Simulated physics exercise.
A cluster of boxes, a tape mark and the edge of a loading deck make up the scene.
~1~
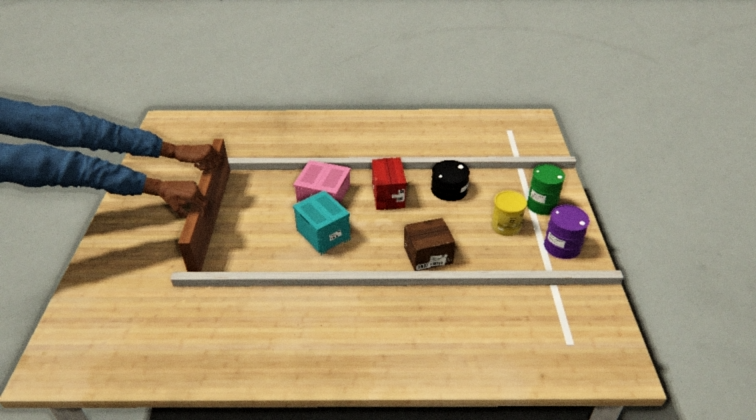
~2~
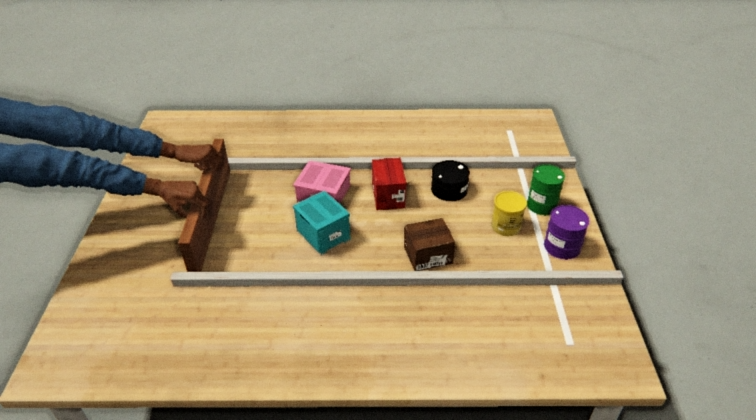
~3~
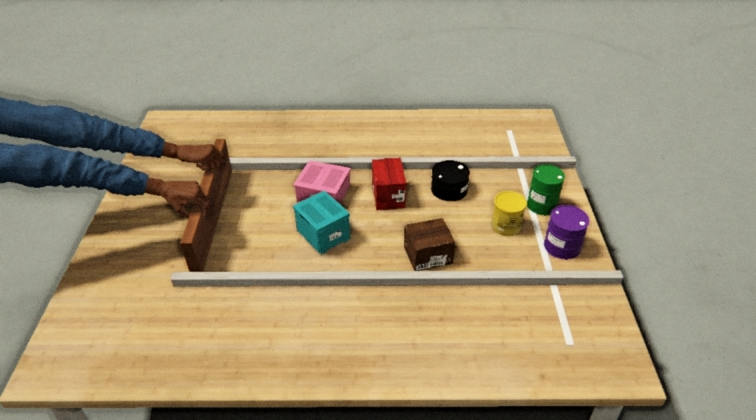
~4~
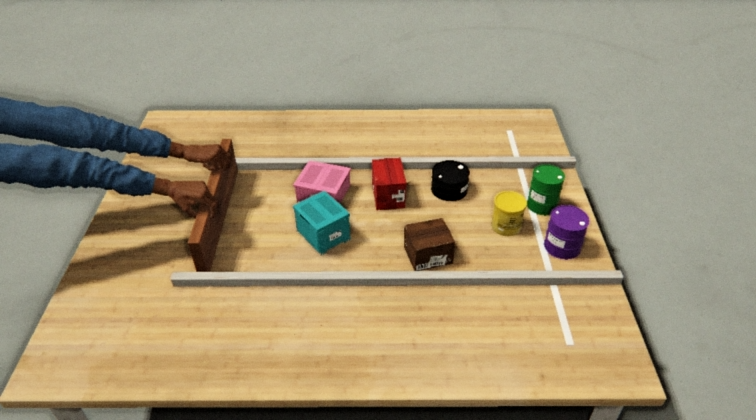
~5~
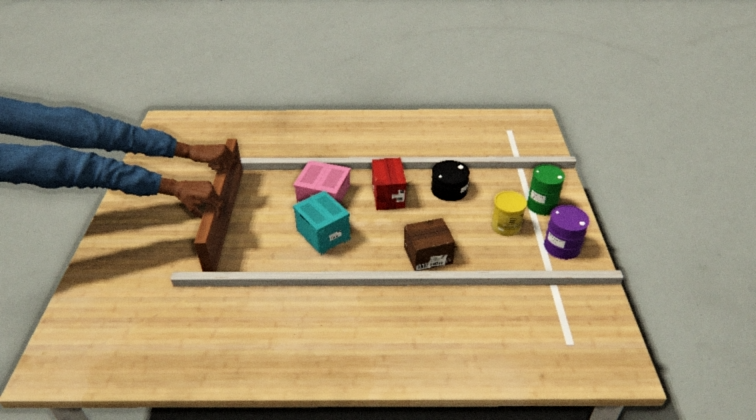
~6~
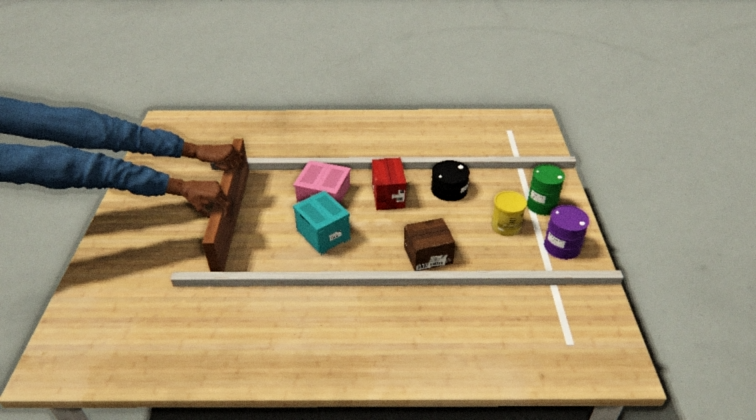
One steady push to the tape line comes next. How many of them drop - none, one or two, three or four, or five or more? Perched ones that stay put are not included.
The edge claims three or four.
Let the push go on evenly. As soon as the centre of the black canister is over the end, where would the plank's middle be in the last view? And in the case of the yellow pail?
(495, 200) and then (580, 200), give or take.
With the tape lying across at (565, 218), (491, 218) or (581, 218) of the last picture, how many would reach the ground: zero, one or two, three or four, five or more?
In order: At least five; zero; more than four.
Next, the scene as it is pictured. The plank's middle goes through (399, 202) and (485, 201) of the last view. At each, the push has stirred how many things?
Note: First position 5; second position 8.
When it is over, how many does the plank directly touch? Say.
It's 3 of them.
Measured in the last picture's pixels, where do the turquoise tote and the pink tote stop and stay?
Answer: First (563, 232), after that (549, 181).
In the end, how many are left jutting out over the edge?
I make it 1.
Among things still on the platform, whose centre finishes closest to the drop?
It would be the brown parcel.
Soon after, none off yet; purple canister at rest near (566, 232); green canister at rest near (545, 190); yellow pail at rest near (508, 214).
In the end, the number that fall off is three or four; gone, red parcel, black canister, green canister and purple canister.
